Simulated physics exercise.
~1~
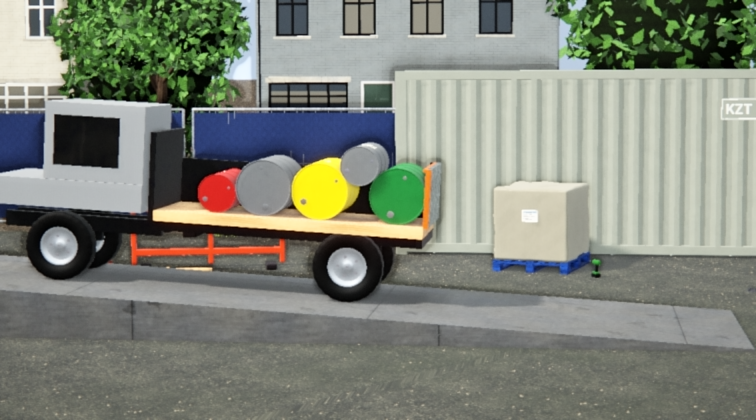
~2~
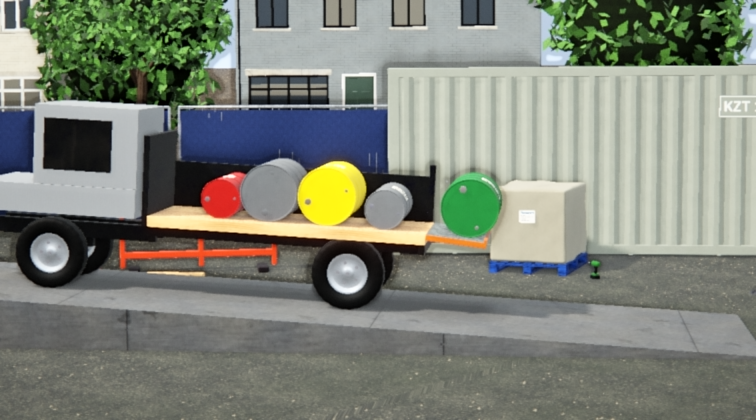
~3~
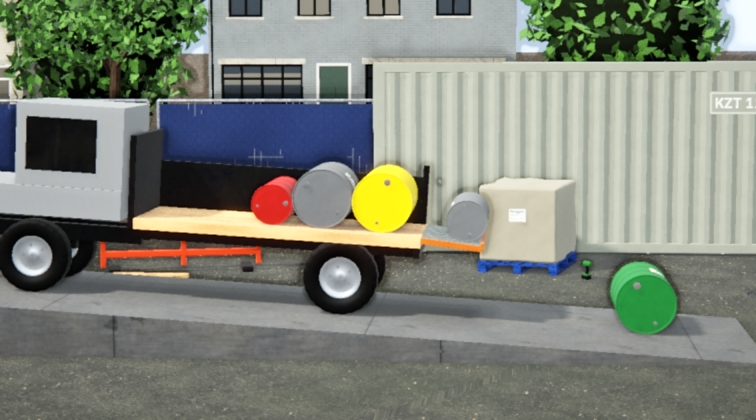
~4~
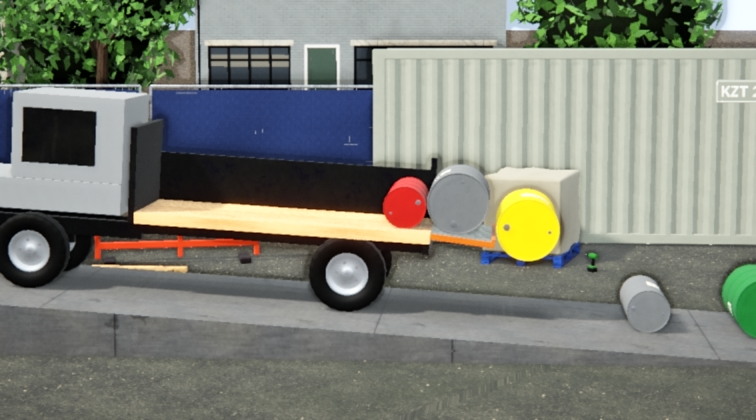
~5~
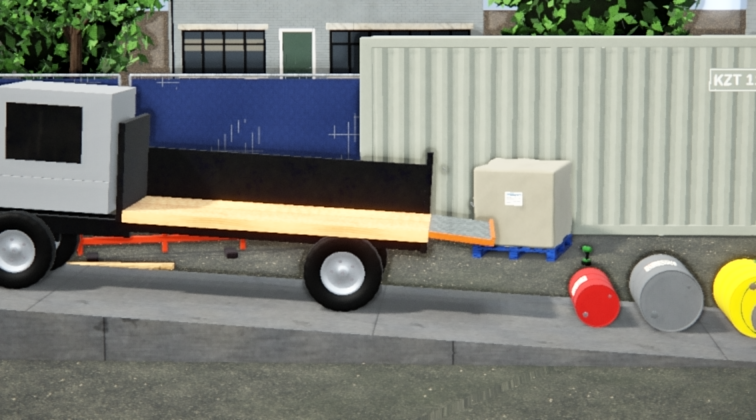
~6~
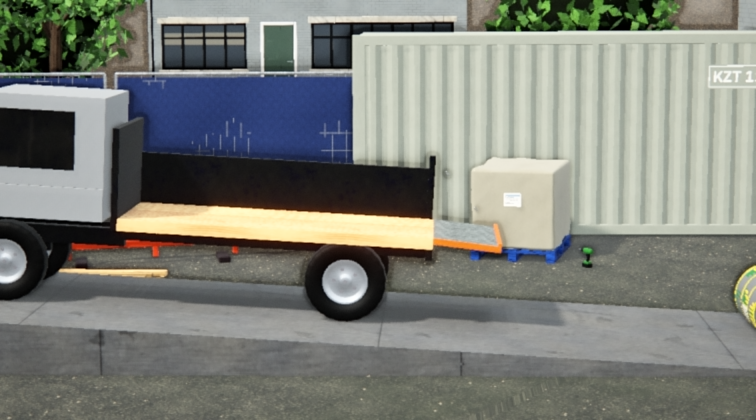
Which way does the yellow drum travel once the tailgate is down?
The yellow drum rolls to the right, along the bed and off the open end of the truck.
